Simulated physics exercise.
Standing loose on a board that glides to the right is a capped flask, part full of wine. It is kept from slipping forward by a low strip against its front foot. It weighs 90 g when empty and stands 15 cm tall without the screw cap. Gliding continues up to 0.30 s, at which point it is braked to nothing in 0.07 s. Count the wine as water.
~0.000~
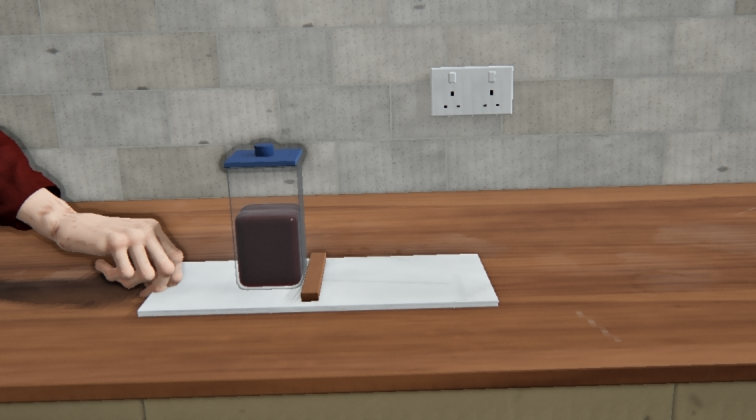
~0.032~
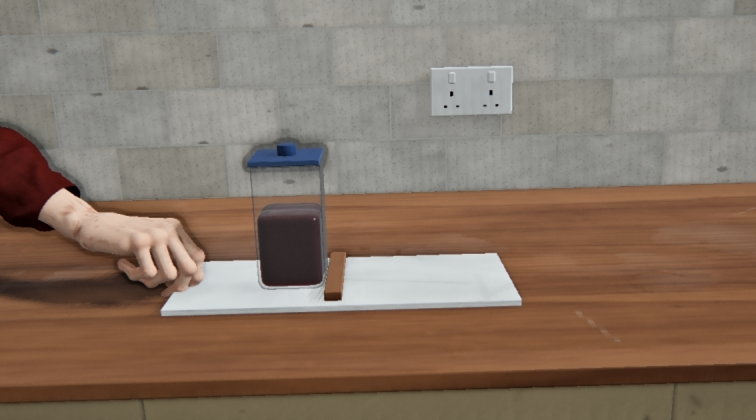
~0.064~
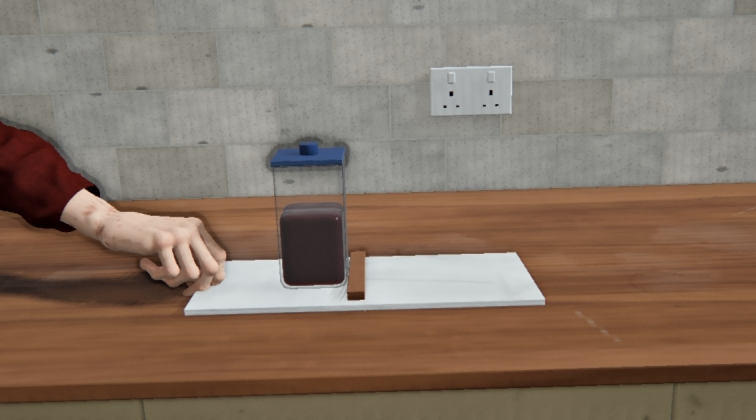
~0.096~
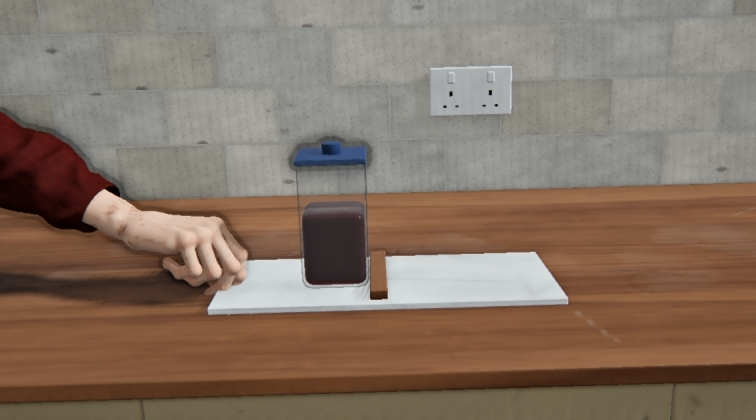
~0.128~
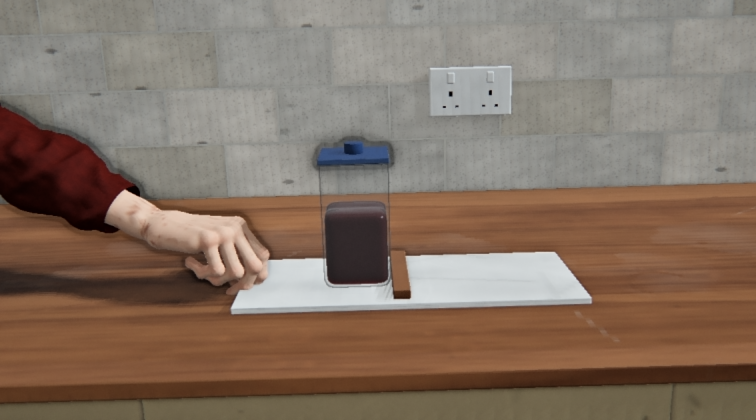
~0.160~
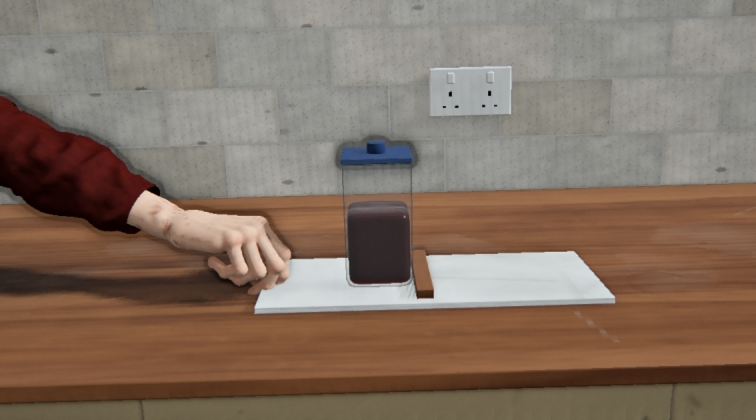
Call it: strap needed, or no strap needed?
No strap needed.
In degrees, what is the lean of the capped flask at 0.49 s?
Tilt: Around 12 degrees.
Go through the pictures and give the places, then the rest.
In the first picture, 0.0 cm from the start; capped flask, level (239, 211) left, (300, 210) right, rim (298, 162).
In the second picture, 2.6 cm from the start; capped flask, level (260, 211) left, (322, 209) right.
In the third picture, 5.2 cm from the start; capped flask, level (282, 210) left, (343, 208) right.
In the fourth picture, 7.9 cm from the start; capped flask, level (304, 209) left, (364, 207) right.
In the fifth picture, 10.5 cm from the start; capped flask, level (325, 209) left, (386, 207) right.
In the sixth picture, 13.1 cm from the start; capped flask, level (347, 209) left, (408, 206) right.
By 0.37 s the board moves at 0.00 m/s; the capped flask leans 6°.
By 0.49 s the capped flask leans 12°.
By 0.65 s the capped flask stands where it began.
By 0.87 s the capped flask stands where it began.
At rest the capped flask stands where it began.
